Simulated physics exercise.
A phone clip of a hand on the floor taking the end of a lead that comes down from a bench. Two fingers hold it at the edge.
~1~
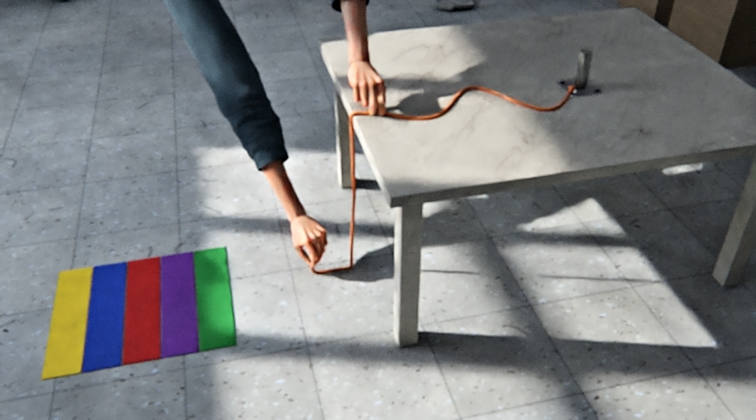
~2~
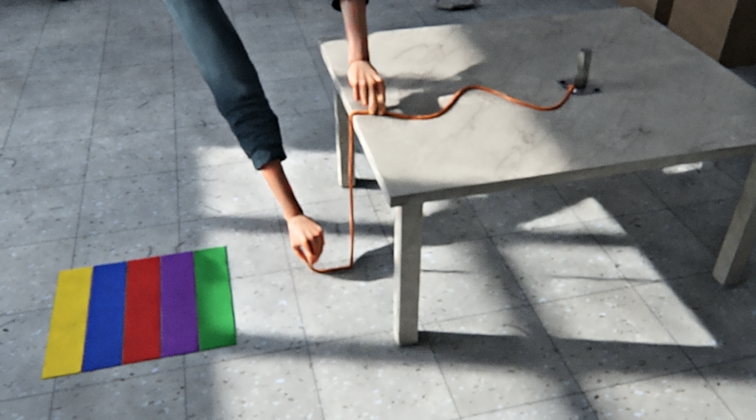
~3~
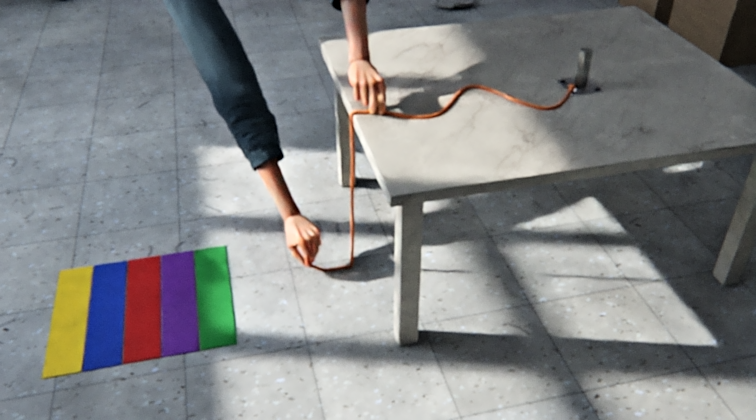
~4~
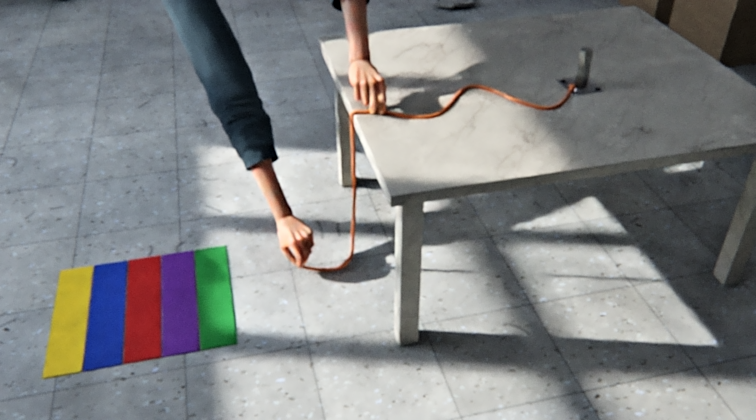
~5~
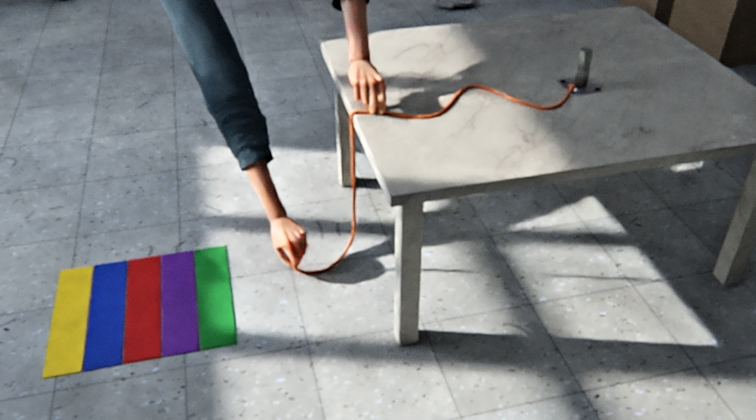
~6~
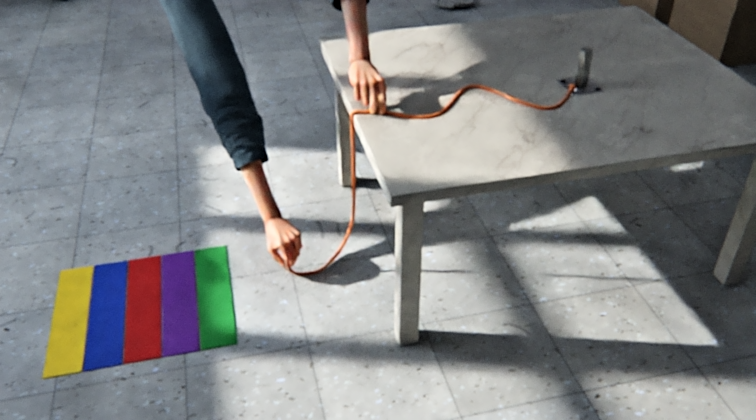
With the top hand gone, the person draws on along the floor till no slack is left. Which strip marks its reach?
It halts on the blue strip.
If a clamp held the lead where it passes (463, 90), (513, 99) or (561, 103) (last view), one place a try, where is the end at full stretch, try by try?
Near (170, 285), (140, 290) and (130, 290).
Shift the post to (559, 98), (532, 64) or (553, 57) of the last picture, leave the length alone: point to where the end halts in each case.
The places are (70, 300), (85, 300) and (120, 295).
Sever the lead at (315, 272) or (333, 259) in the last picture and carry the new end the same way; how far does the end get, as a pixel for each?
Near (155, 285) and (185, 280).
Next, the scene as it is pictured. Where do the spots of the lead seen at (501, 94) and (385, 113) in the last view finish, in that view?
The first at (468, 99), the second at (319, 141).
Soon after, end near (169, 285); over purple.
After that, end near (130, 291); over red.
At the stop, end near (108, 295); over blue. Over blue.
